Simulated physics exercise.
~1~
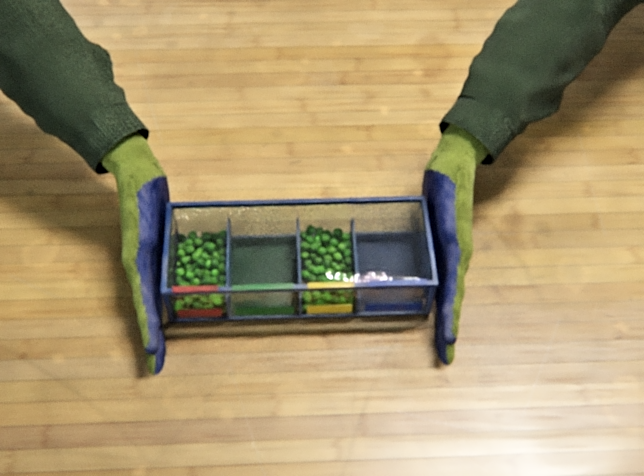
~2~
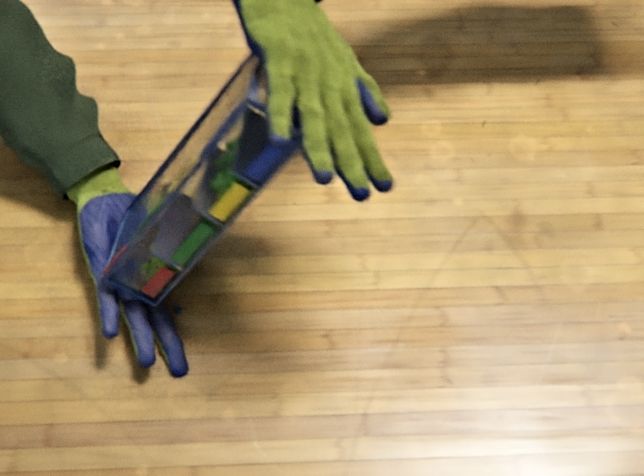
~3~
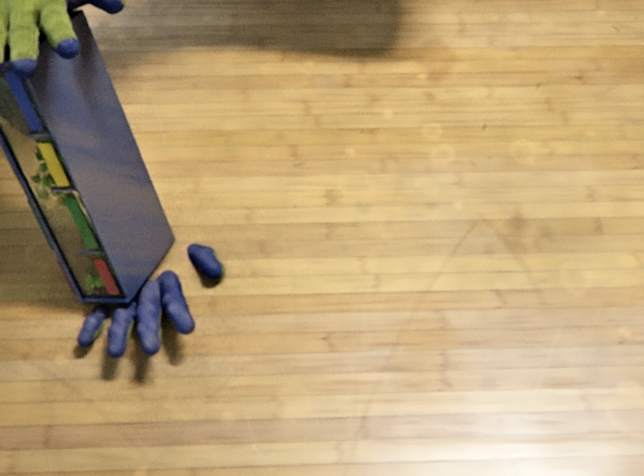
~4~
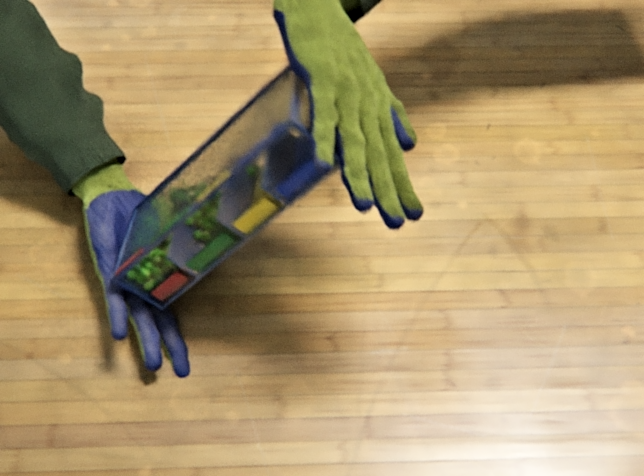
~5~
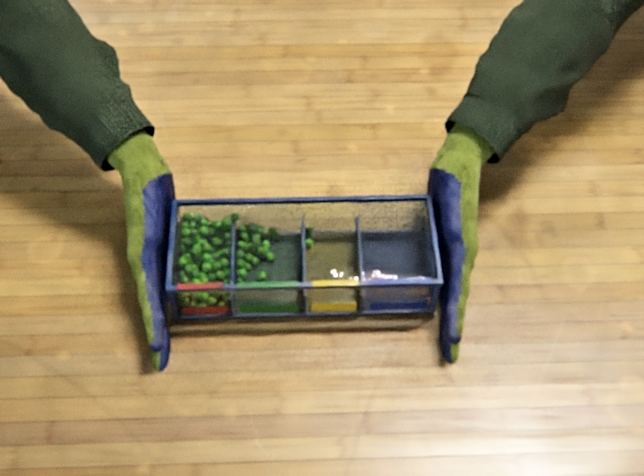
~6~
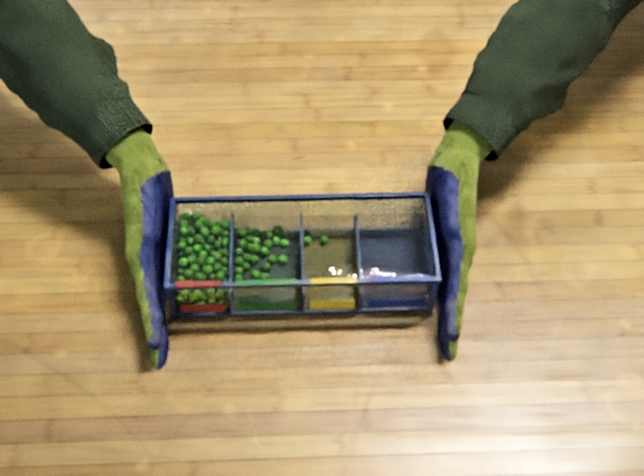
At first, two green-and-blue gloved hands hold a clear, four-part box on a wooden surface, with small green balls piled in the red and yellow sections. The hands lift and tilt it steeply, the right end rising as the box shifts left. It tips further until it stands nearly upright, leaning past vertical, with the red end lowest. Then the hands swing it back down and set it level again. The balls now crowd the red section on the left, with a smaller group in green, a few in yellow and none in blue.
